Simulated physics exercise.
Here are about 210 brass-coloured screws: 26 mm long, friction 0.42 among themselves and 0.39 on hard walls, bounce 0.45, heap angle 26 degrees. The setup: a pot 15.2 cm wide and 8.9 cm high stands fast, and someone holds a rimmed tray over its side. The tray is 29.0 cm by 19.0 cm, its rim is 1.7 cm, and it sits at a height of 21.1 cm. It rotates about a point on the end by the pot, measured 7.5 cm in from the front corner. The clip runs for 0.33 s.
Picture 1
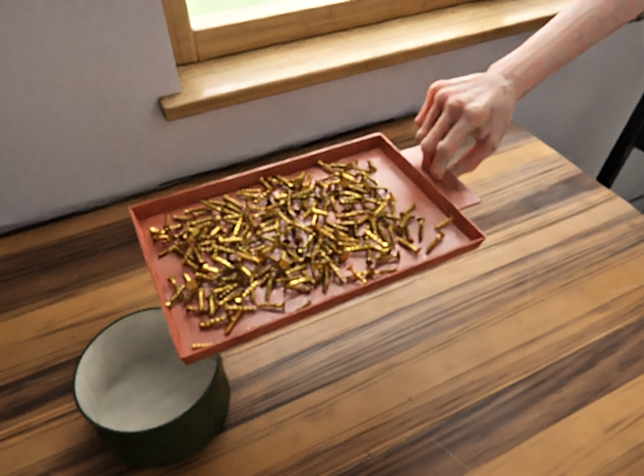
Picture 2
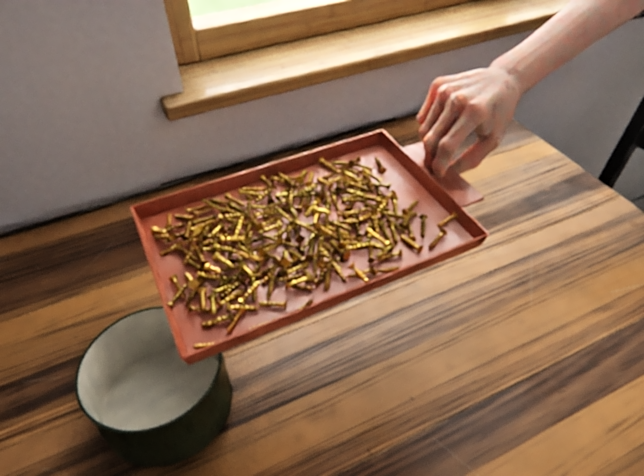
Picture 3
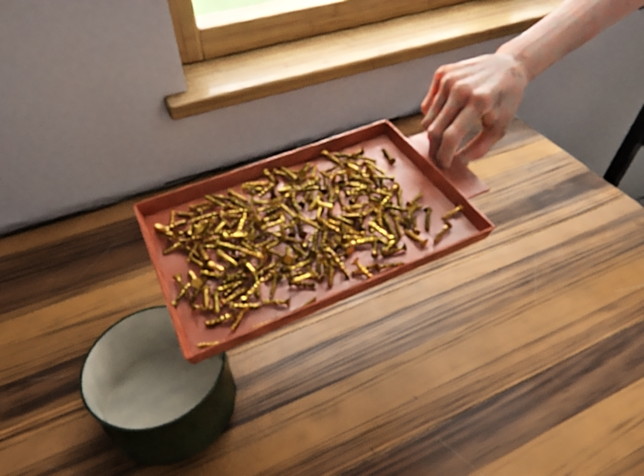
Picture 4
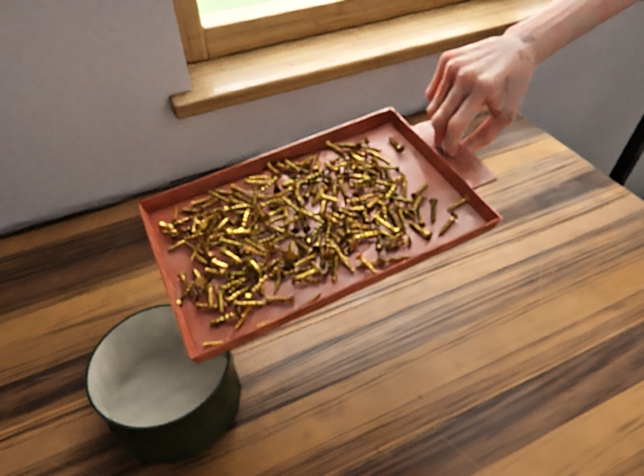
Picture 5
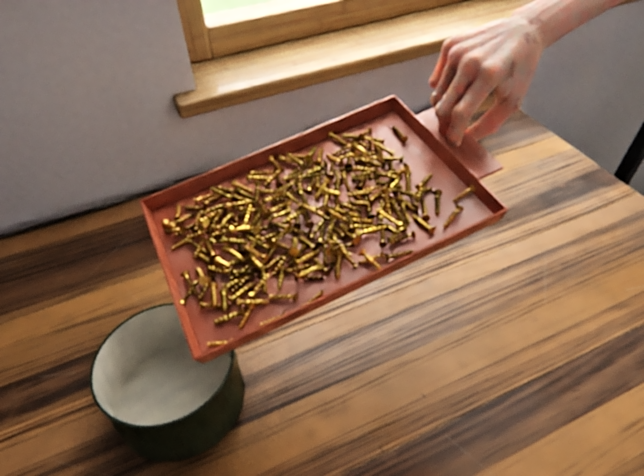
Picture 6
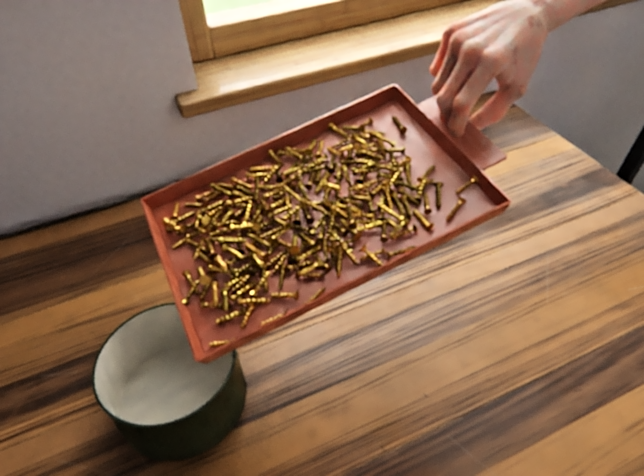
On a wooden table by a window, a hand slowly tilting a red tray of brass-coloured screws above a dark green pot.
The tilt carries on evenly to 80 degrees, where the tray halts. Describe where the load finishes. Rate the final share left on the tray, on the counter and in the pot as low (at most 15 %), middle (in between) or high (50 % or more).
Left on the tray - low; counter - high; pot - middle.
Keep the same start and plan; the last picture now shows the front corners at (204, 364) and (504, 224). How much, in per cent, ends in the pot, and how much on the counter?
Pot 0 % / counter 95 %.
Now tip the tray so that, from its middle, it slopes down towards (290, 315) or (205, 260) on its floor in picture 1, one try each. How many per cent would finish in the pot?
Roughly 0 per cent on the first try and 75 per cent on the second.
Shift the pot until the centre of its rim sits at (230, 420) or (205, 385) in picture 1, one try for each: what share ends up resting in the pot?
In order, about 75 and about 75 per cent.
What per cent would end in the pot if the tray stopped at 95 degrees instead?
Roughly 35 %.
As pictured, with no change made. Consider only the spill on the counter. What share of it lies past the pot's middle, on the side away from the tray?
About 50 %.
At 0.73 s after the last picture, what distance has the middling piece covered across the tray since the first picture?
Displacement on the tray: About 8 cm.
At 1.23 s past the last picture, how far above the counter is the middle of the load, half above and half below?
About 22 centimetres.
Then, 0.73 s after the last picture, tilt 43 degrees; the tray holds 100 %, the pot 0 %.
Then, 1.23 s after the last picture, tilt 65 degrees; the tray holds 75 %, the pot 5 %.
Then, 1.79 s after the last picture, tilt 80 degrees; the tray holds 10 %, the pot 30 %.
In the end, tray 0 %, counter 65 %, pot 30 %.
